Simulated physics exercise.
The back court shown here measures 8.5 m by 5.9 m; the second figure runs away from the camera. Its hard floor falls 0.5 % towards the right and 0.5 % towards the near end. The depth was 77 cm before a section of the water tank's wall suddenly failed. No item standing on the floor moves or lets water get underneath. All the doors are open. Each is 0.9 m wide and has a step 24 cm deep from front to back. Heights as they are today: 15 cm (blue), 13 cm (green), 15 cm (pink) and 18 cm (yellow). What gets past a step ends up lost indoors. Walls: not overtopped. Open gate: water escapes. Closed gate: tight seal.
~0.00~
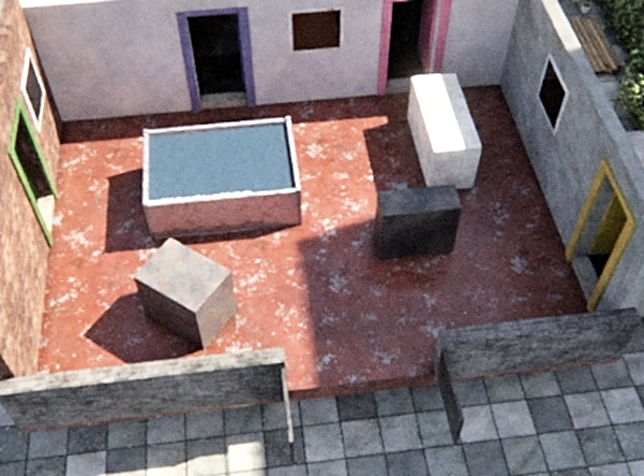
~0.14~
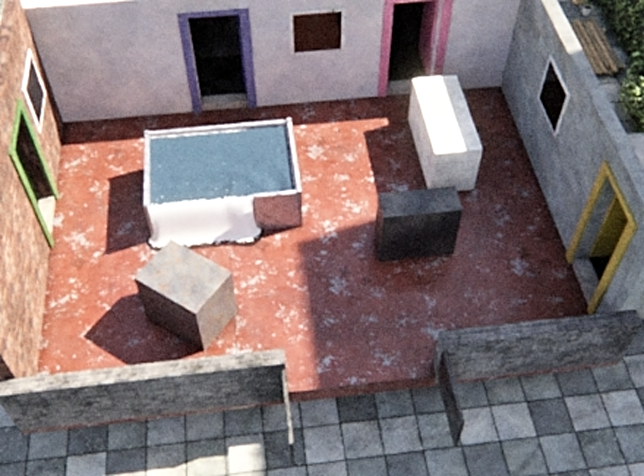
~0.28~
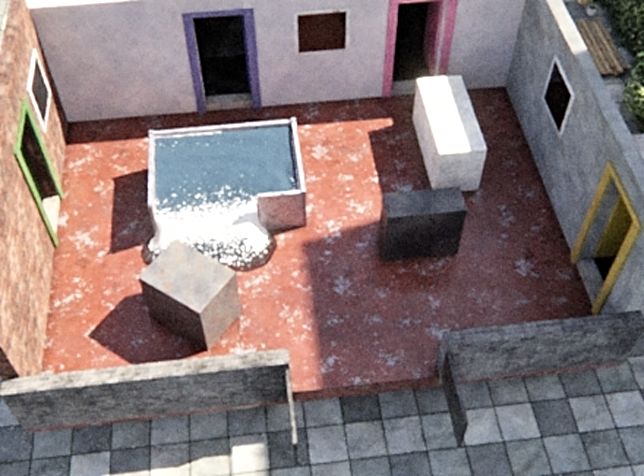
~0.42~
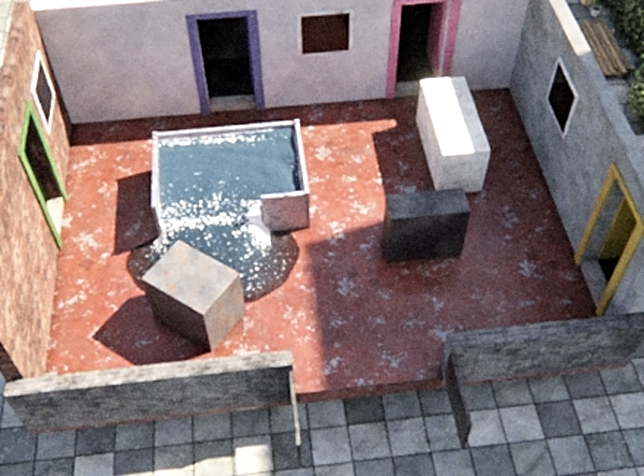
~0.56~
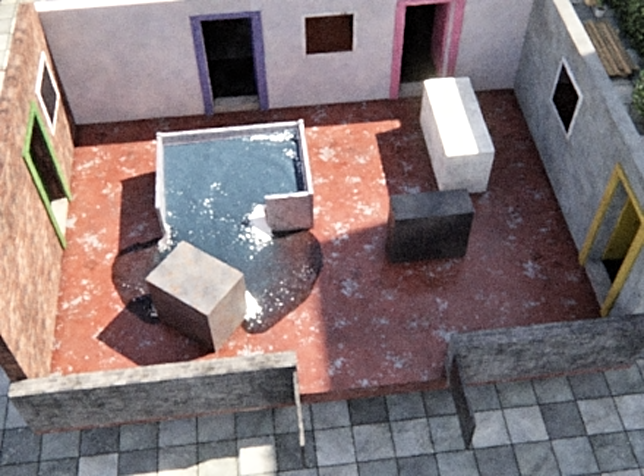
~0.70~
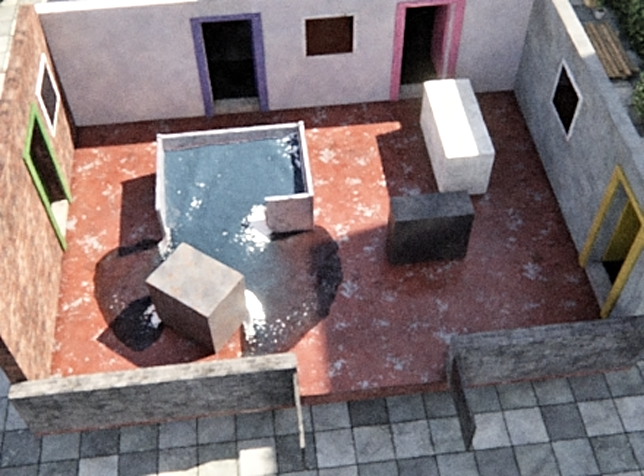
A raised, pale-walled tank of blue water dominates the left of a sunlit courtyard with a worn red floor, seen from high above. Purple and pink doorways stand at the back, green left and yellow right, around grey, black and white blocks. The tank's front wall gives way, and foaming water pours out, spreading around the grey block as the camera drifts slightly.
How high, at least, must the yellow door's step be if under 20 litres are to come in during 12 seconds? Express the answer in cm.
I would say about 12.5 cm.
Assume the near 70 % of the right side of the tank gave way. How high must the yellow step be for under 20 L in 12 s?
Then 11.0 cm.
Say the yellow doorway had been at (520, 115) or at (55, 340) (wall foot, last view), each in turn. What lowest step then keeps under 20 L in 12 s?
You'd want about 8.5 cm there first, then about 25 cm.
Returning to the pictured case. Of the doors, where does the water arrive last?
Door: Pink.
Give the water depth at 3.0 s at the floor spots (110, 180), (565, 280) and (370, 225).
Depths of roughly 0 cm, 1 cm and 2 cm, in that order.
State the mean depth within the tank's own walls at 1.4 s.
About 39 cm.
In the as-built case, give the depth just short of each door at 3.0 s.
Door by door, in centimetres - blue 0, green 5, pink 0, yellow 2.
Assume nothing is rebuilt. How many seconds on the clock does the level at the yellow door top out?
Around 6.0 s, give or take.
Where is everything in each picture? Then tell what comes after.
In the first frame, the water tank at (220, 163) is whole and still, 77 cm deep; the yellow door at (596, 245) is dry.
In the second frame, the gap is at (205, 223), the front 0.3 m out at (244, 243); the back of the water tank holds 77 cm.
In the third frame, the front is at (239, 267), 0.8 m from the gap at (209, 224); 1.3 m2 of floor is wet, 75 cm left at the back.
In the fourth frame, water pours out at (213, 226) and has run 1.4 m, to a hidden place; about 12 cm deep outside, 66 cm at the back.
In the fifth frame, the front is at (251, 328), 1.9 m from the gap at (217, 227); 4.0 m2 of floor is wet, 68 cm left at the back.
In the sixth frame, the front is at a hidden place, 2.5 m from the gap at (217, 229); 5.4 m2 of floor is wet, 63 cm left at the back; 4.2 m in a straight line remain to the yellow door at (610, 252).
After 1.4 s water covers 25 % of the floor, deepest (52 cm) near (206, 281); it has not reached the yellow door.
After 3.0 s water covers 50 % of the floor, deepest (34 cm) near (197, 349); it has not reached the yellow door.
After 12.0 s water covers 95 % of the floor, deepest (10 cm) near (526, 176); 8 cm at the yellow door, 0 litres in over its 18 cm step.
At the yellow door as built, the water arrived by 3.2 s and peaked near 17 cm at 6.0 s.
With a step of 10.5 cm, 45 litres would have come in within the 12 s; with 14.5 cm, 8 litres. So under 20 litres takes about 12.5 cm.
